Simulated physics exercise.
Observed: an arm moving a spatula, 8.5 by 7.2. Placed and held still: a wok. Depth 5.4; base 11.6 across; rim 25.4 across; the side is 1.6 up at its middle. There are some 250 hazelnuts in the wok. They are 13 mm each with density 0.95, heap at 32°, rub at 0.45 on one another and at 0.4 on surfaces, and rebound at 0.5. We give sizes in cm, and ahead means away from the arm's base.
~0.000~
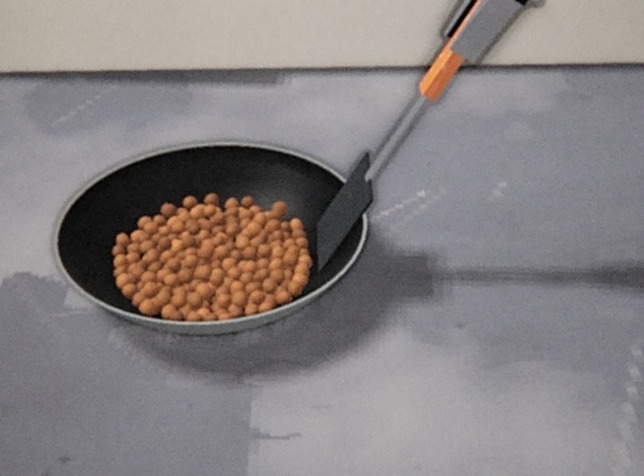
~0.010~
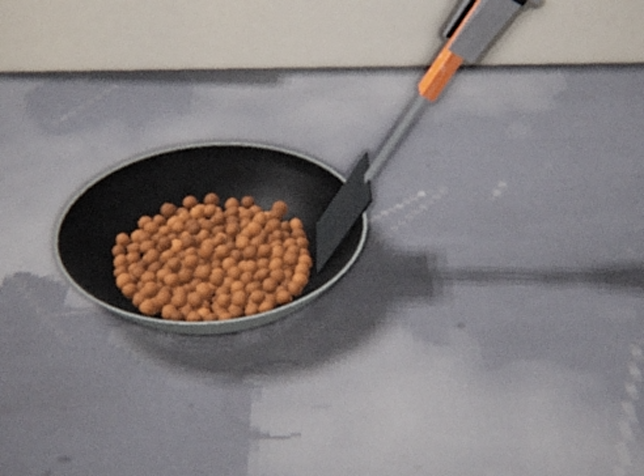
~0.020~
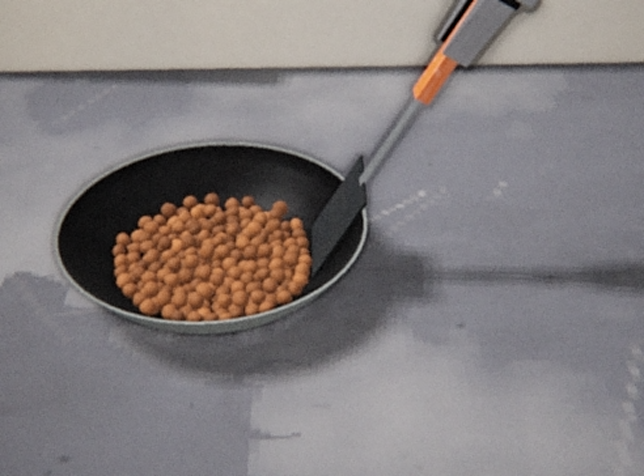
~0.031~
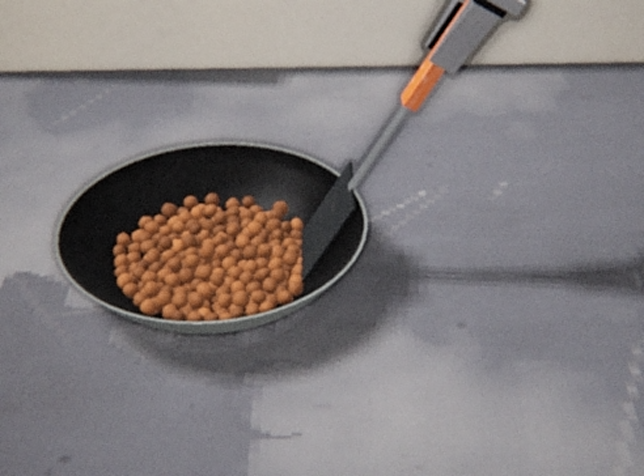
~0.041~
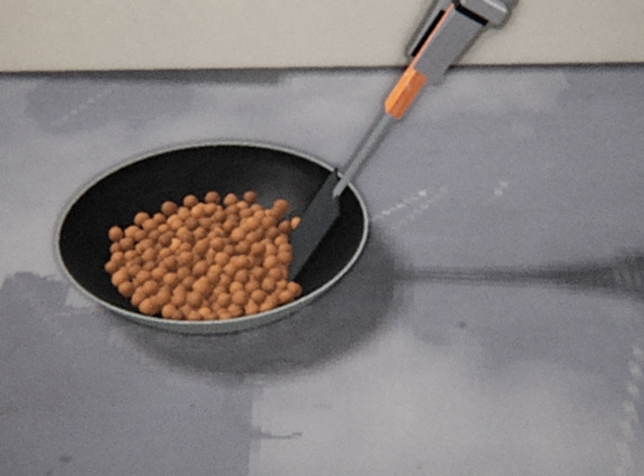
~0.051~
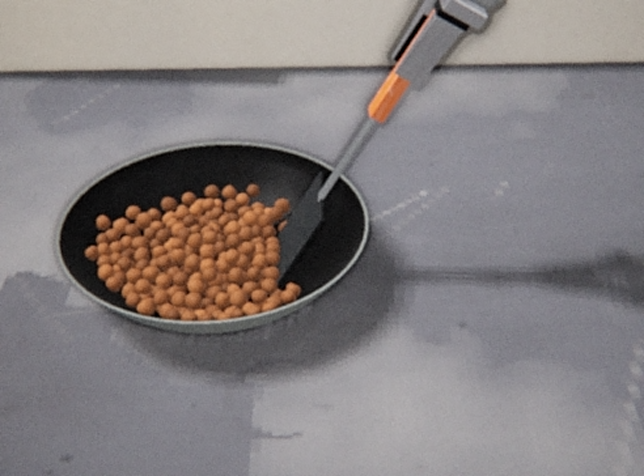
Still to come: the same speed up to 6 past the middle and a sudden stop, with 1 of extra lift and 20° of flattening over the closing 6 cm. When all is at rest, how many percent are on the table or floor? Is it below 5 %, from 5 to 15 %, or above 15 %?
Above 15 %.
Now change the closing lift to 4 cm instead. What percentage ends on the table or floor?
Close to 25 in a hundred.
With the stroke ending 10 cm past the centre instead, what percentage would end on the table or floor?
Result: Approx. 55 %.
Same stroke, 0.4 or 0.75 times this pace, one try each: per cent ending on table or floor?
Some 5 and 10 per cent.
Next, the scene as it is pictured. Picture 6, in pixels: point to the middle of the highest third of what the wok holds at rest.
The middle lies somewhere around (120, 241).
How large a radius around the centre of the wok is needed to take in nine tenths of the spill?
Distance: Approx. 50 cm.
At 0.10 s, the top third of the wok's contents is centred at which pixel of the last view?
Centre: Approx. (139, 234) in the last view.
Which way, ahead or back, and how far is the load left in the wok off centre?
Forward offset: Roughly 4.5 cm.
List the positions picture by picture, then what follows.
The spatula top edge at (370, 175), sloping 60°; upper third of the load around (218, 248), from x 120 to 305, top at y 200; 246 in the wok, in the first picture.
The spatula top edge at (369, 176), sloping 60°; upper third of the load around (218, 248), from x 120 to 305, top at y 200, in the second picture.
The spatula top edge at (364, 179), sloping 60°; upper third of the load around (218, 248), from x 120 to 305, top at y 200, in the third picture.
The spatula top edge at (353, 185), sloping 60°; upper third of the load around (219, 247), from x 120 to 300, top at y 200, in the fourth picture.
The spatula top edge at (338, 191), sloping 60°; upper third of the load around (217, 250), from x 110 to 300, top at y 200, in the fifth picture.
The spatula top edge at (322, 195), sloping 60°; upper third of the load around (208, 251), from x 90 to 300, top at y 190; 246 in the wok, in the sixth picture.
After 0.08 s, sloping 60°, highest piece 7 above the table; 246 in the wok.
After 0.10 s, sloping 54°, highest piece 10 above the table; 240 in the wok, 6 on the blade or in flight.
After 0.31 s, sloping 40°, highest piece 10 above the table; 193 in the wok, 45 on the table or floor, 8 on the blade or in flight.
After 1.36 s, sloping 40°, highest piece 5 above the table; 193 in the wok, 53 on the table or floor.
In the end, 193 in the wok, 53 on the table or floor. That is 22 % on the table or floor.
